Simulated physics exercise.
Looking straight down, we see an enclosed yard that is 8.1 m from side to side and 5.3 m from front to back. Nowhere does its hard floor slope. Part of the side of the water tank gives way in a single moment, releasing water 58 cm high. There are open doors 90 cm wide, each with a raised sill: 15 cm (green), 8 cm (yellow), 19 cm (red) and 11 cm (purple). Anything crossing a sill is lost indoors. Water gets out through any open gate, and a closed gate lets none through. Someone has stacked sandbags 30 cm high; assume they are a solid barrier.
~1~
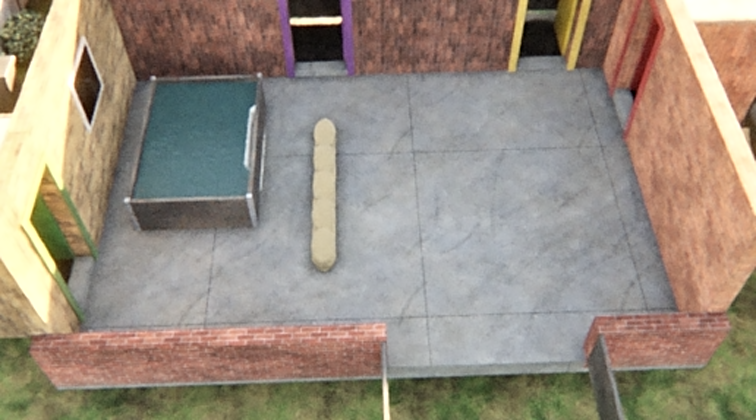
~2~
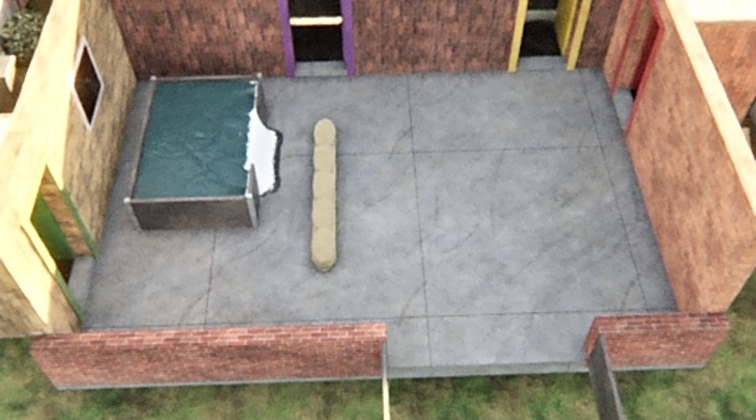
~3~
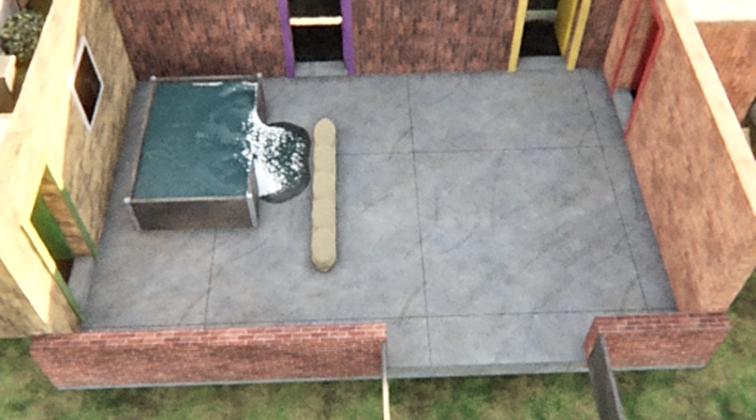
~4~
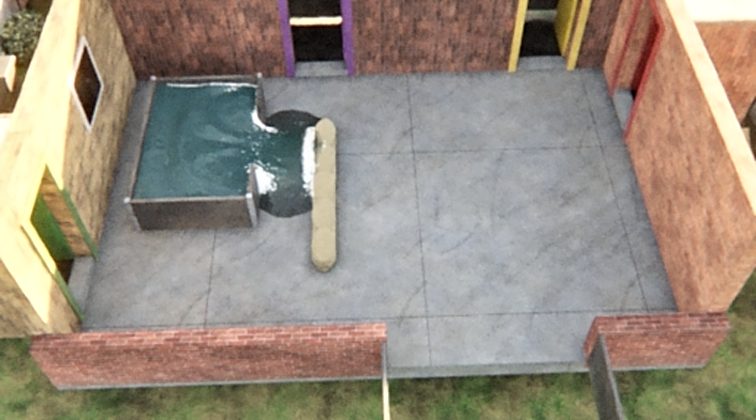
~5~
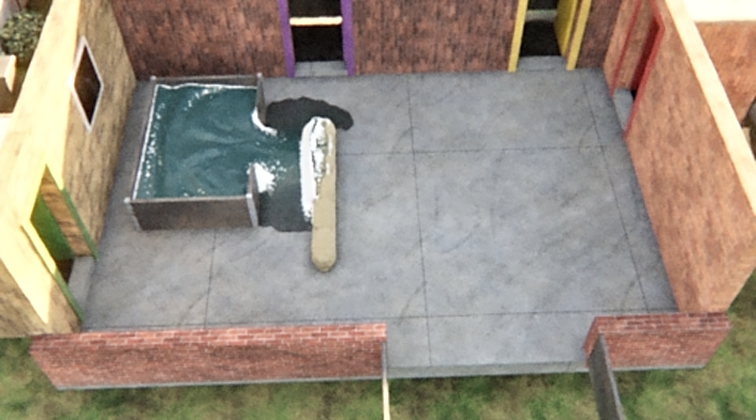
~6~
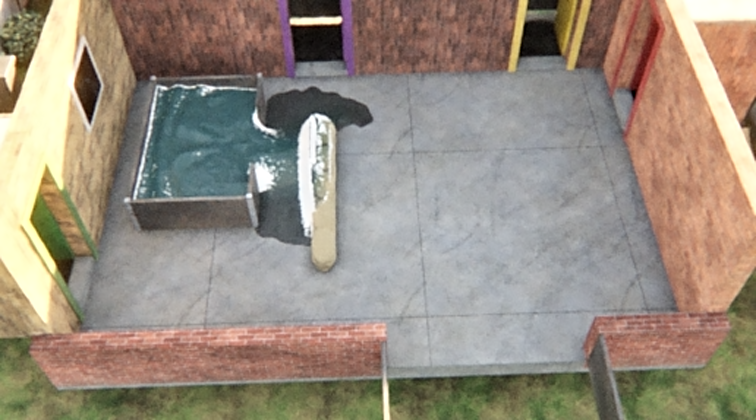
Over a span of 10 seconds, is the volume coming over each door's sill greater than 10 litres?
The green door stops short of the limit, the yellow door stops short of the limit, the red door stops short of the limit, the purple door overruns the limit.
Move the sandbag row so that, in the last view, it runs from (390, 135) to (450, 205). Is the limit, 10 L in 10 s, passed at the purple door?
Outcome - purple: Pass.
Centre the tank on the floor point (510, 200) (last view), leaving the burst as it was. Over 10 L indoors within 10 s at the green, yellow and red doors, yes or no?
Green: Within limit; yellow: Too much; red: Within limit.
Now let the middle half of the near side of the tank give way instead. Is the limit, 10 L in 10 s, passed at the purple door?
Well, at purple it would be too little.
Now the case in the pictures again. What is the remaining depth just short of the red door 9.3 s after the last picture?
I'd put it near 5.0 cm.
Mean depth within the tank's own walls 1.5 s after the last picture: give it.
Some 31 cm on average.
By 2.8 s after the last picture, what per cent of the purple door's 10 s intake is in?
By then it's near 80% of the total.
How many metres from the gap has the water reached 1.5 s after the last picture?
About 4.4 m out.
Then, 0.7 s after the last picture water covers 20 % of the floor and is deepest (47 cm) near (313, 158); green door not reached, yellow door not reached, red door not reached, purple door 18 cm at the sill, 3 L in.
Then, 1.5 s after the last picture water covers 40 % of the floor and is deepest (35 cm) near (313, 158); green door not reached, yellow door not reached, red door not reached, purple door 21 cm at the sill, 62 L in.
Then, 2.8 s after the last picture water covers 45 % of the floor and is deepest (26 cm) near (313, 158); green door 8 cm at the sill, 0 L in, yellow door 3 cm at the sill, 0 L in, red door not reached, purple door 18 cm at the sill, 116 L in.
Then, 5.3 s after the last picture water covers 80 % of the floor and is deepest (16 cm) near (301, 167); green door 10 cm at the sill, 0 L in, yellow door 3 cm at the sill, 0 L in, red door 8 cm at the sill, 0 L in, purple door 11 cm at the sill, 147 L in.
Then, 9.3 s after the last picture water covers 90 % of the floor and is deepest (12 cm) near (133, 100); green door 10 cm at the sill, 0 L in, yellow door 5 cm at the sill, 0 L in, red door 5 cm at the sill, 0 L in, purple door 7 cm at the sill, 148 L in.
